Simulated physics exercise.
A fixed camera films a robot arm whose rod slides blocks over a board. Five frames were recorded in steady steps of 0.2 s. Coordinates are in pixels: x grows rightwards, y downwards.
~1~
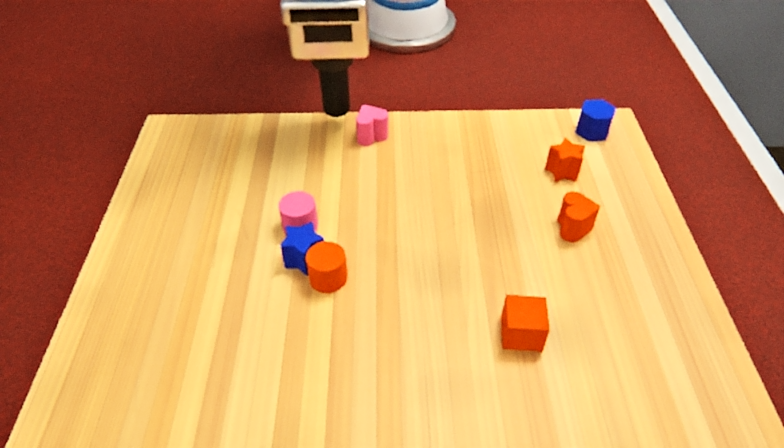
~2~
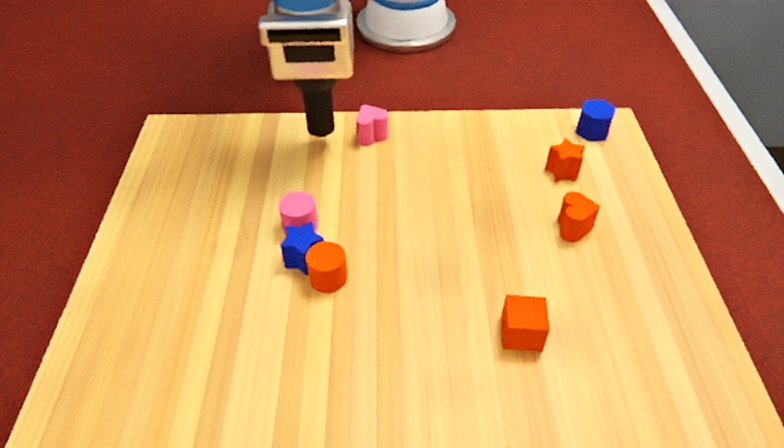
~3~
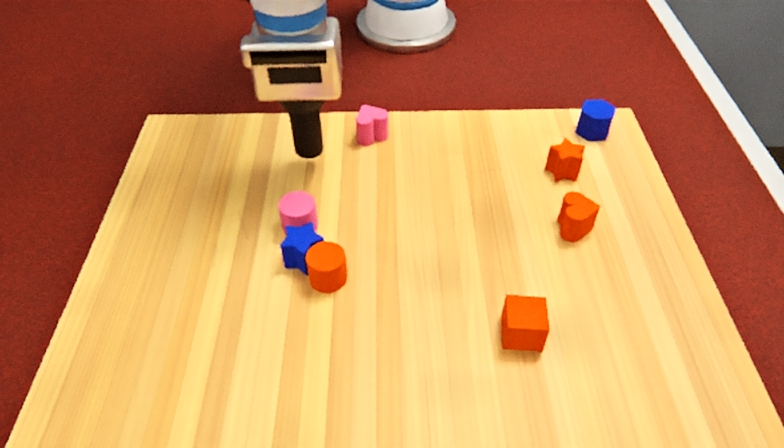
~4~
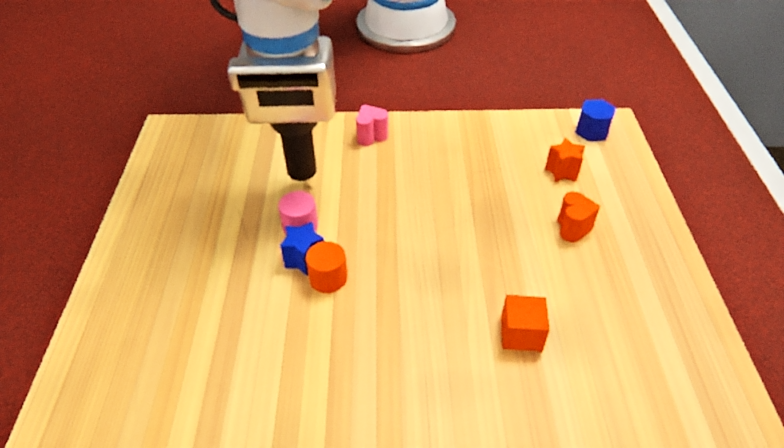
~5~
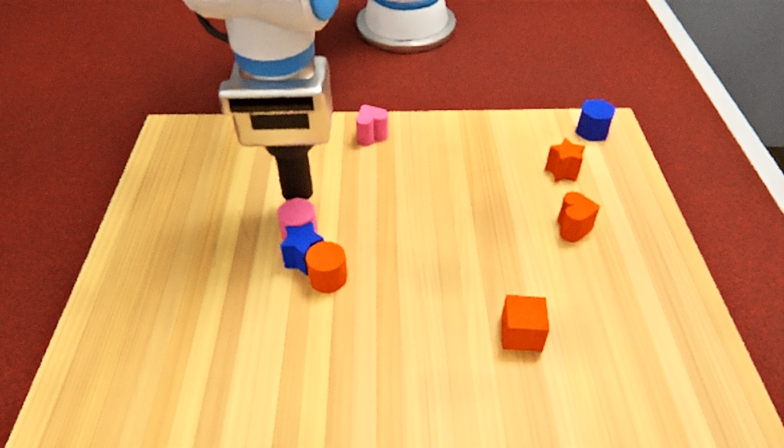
A light wooden tabletop over a dark red floor is seen from above at an angle by a still camera. A pink round block, a blue star and an orange round block cluster left of centre, with a pink heart behind and orange and blue blocks to the right. A robot arm's black rod moves forward and slightly left, reaching the pink round block and nudging it slightly towards the star.
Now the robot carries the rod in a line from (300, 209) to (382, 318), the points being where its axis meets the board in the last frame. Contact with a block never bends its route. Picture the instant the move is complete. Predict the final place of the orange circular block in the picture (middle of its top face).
Put as a pixel place, it's (336, 299).
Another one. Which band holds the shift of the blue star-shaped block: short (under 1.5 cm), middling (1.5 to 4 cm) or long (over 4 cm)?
The shift is above 4 cm.
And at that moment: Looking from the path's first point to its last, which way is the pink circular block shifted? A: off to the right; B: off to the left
My pick is A.
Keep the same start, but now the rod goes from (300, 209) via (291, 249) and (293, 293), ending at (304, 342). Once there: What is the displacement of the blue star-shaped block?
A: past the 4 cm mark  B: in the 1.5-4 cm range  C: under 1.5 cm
A.
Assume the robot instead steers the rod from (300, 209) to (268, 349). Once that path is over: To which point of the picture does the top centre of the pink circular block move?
I'd place it at (286, 355), taking the centre of its top.
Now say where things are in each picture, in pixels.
In the first frame, rod's lower end at (337, 110); pink circular block at (297, 203); blue star-shaped block at (301, 236); orange circular block at (326, 256).
In the second frame, rod at (321, 130); blocks still.
In the third frame, rod at (310, 151); blocks still.
In the fourth frame, rod at (302, 172); blocks still.
In the fifth frame, rod at (298, 194); pink circular block at (296, 211); blue star-shaped block at (301, 236); orange circular block at (326, 256).
What follows on the original path. One third of the way, rod at (323, 227); pink circular block at (302, 243); blue star-shaped block at (292, 270), turned 25° clockwise; orange circular block at (333, 280).
Two thirds of the way, rod at (351, 264); pink circular block at (306, 256); blue star-shaped block at (285, 282), turned 40° clockwise; orange circular block at (333, 284).
At the end, rod at (381, 304); pink circular block at (306, 256); blue star-shaped block at (285, 282), turned 40° clockwise; orange circular block at (336, 299).
